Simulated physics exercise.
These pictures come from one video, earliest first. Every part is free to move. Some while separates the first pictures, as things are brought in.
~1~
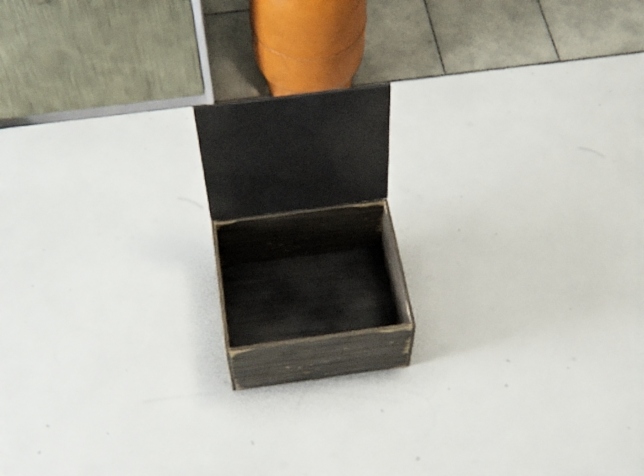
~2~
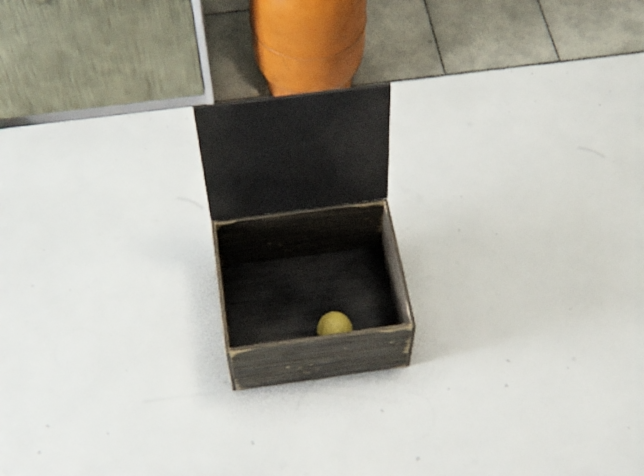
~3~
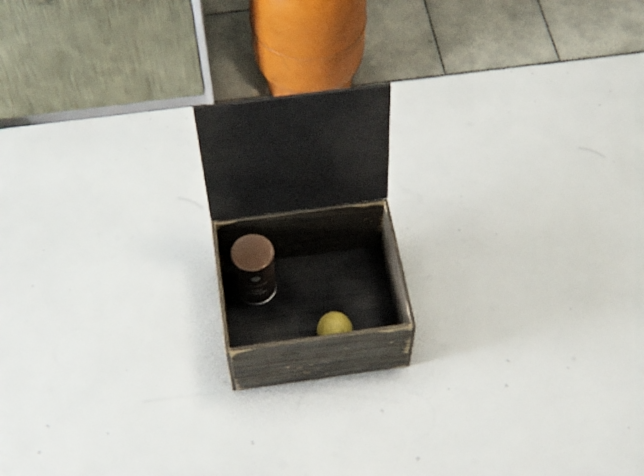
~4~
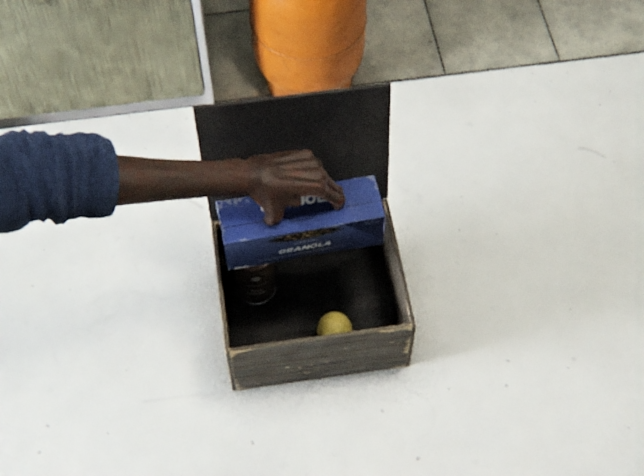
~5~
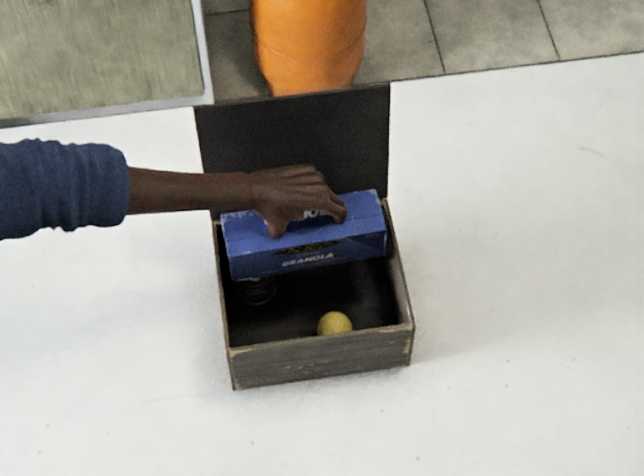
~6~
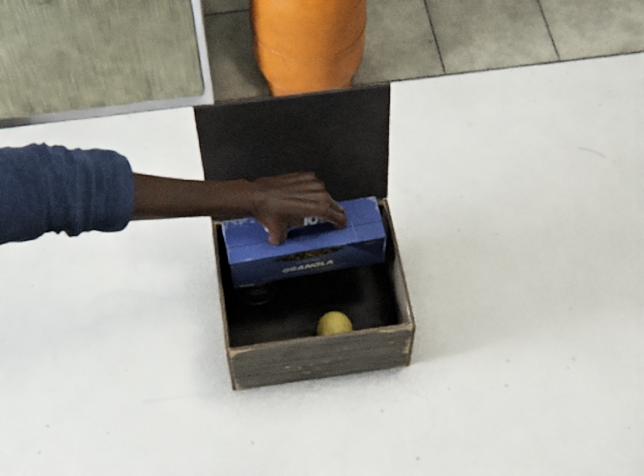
The clip shows an open dark wooden box on a white surface, where a yellow ball and then a brown tin appear inside, before a hand reaches in from the left and lowers a blue carton into the back.
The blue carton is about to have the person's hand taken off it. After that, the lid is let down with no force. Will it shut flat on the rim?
Yes: Closed.
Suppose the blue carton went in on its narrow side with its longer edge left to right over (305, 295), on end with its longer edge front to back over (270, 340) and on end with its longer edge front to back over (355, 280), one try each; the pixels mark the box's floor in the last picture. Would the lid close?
Lid down; lid left open; lid left open.
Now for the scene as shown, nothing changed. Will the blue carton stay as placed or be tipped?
Simply put, the blue carton remains unturned.
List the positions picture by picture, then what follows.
In the first frame, the last thing is not in view yet.
In the second frame, the last thing is not in view yet.
In the third frame, the last thing is not in view yet; brown tin (254, 270).
The fourth frame shows on its way; blue carton (301, 223); brown tin (254, 270).
The fifth frame shows on its way; blue carton (304, 235).
The sixth frame shows put in, still held; blue carton (304, 242).
Then, 0.80 s on from there, lid starting down; blue carton turned 18° from how it was put near (308, 297); yellow lemon shifted a little.
Then, 1.60 s on from there, lid 63° above the rim; blue carton shifted a little near (306, 296); yellow lemon shifted about its own width.
Then, 1.90 s on from there, lid 17° above the rim; blue carton shifted a little near (306, 296); yellow lemon shifted about its own width.
In the end, lid shut; moved from the start, yellow lemon and blue carton; brown tin unmoved. At the end, from the last picture's camera, blue carton near (306, 296).
